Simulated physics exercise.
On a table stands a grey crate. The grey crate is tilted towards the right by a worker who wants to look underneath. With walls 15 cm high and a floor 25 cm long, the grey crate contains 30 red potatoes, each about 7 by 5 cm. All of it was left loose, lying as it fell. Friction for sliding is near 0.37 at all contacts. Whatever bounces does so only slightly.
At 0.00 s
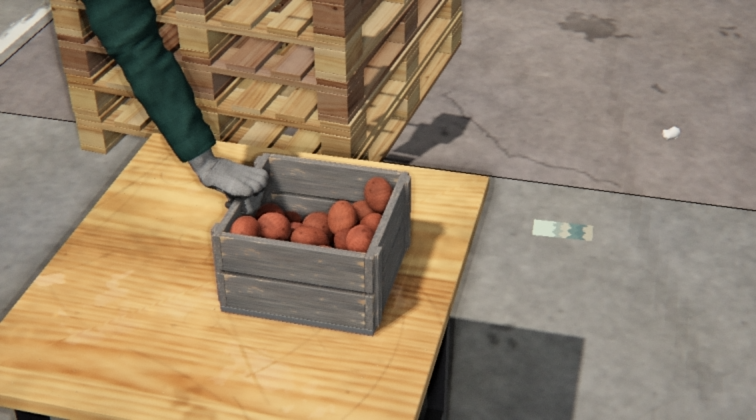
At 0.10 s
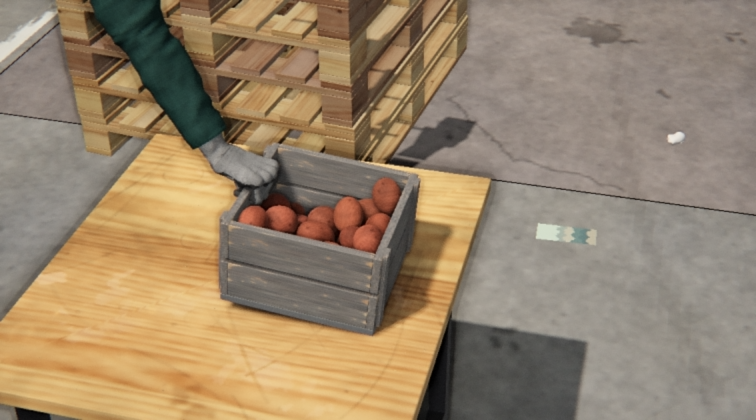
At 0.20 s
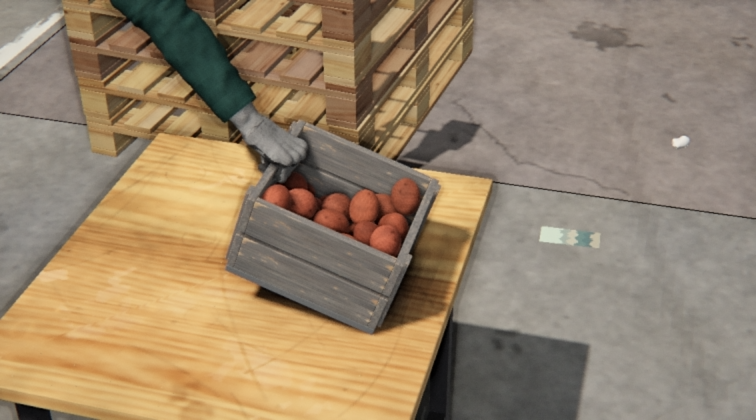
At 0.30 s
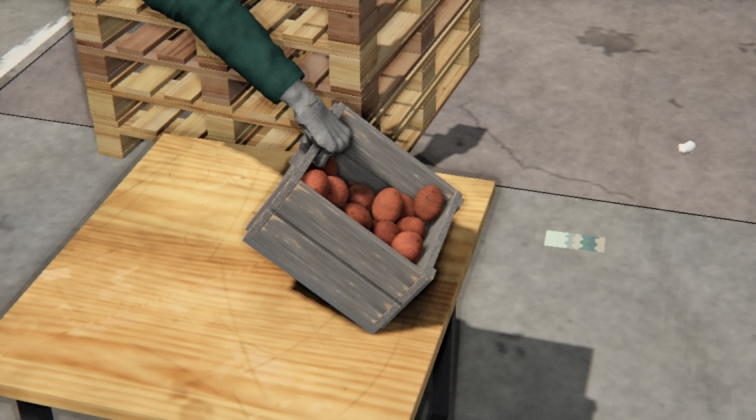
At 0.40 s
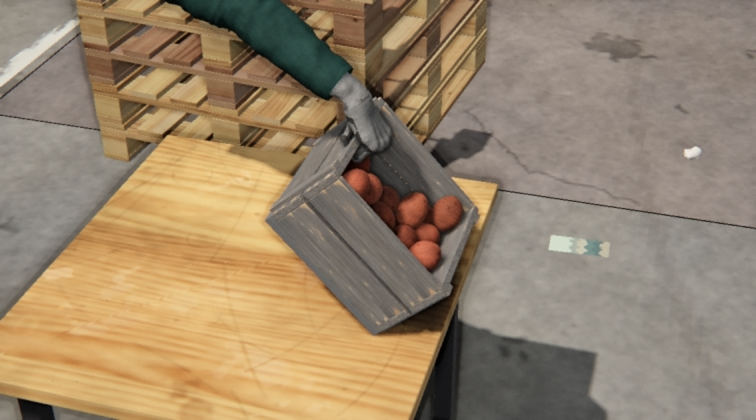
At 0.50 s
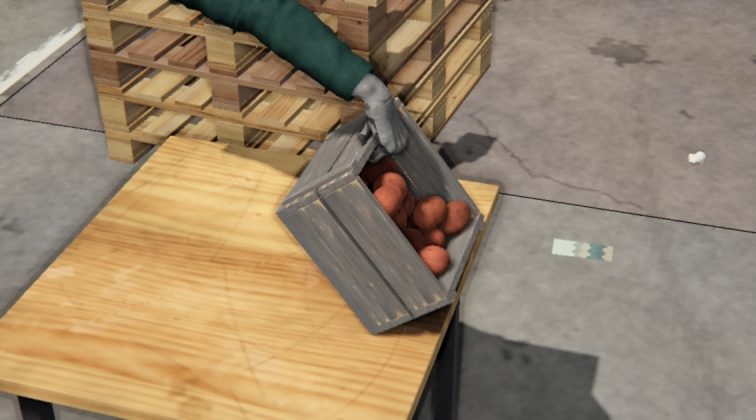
At first, a grey wooden crate of loose red potatoes sits flat on a wooden table, with a gloved hand gripping its rim. The hand then tilts the crate steeply to the right, its left side lifting off the tabletop, and the potatoes shift inside but all remain in the crate.
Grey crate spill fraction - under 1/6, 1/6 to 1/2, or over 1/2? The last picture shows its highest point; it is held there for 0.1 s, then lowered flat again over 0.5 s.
My money is on a spill below a sixth of the load.
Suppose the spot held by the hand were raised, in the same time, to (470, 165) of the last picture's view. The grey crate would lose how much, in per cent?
Grey crate 50%.
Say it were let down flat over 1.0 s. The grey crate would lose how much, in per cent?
Grey crate: 0 per cent.
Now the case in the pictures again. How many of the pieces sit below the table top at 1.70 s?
Estimated number of pieces: About 0.
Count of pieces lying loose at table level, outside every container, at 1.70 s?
Near 1, by my count.
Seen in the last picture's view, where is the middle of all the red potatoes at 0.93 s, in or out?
(355, 239).
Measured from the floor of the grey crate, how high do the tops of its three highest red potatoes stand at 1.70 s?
14 centimetres high, more or less.
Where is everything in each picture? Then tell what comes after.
In the first picture (places track the rim corner closest to us here; the camera moves round a little), grey crate (365, 255); tipped 0°; all still inside.
In the second picture, grey crate (374, 256); tipped 6°.
In the third picture, grey crate (397, 261); tipped 19°.
In the fourth picture, grey crate (423, 273); tipped 34°.
In the fifth picture, grey crate (441, 288); tipped 47°.
In the sixth picture, grey crate (446, 295); tipped 53°; all still inside.
After 0.69 s, tilt 48°; the grey crate has all 30.
After 0.93 s, tilt 14°; the grey crate is down by 1 of 30.
After 1.27 s, tilt 0°; the grey crate is down by 1 of 30.
Outcome (at 1.70 s), the grey crate is down by 1 of 30. Asked share, 1 of 30, 3 per cent.
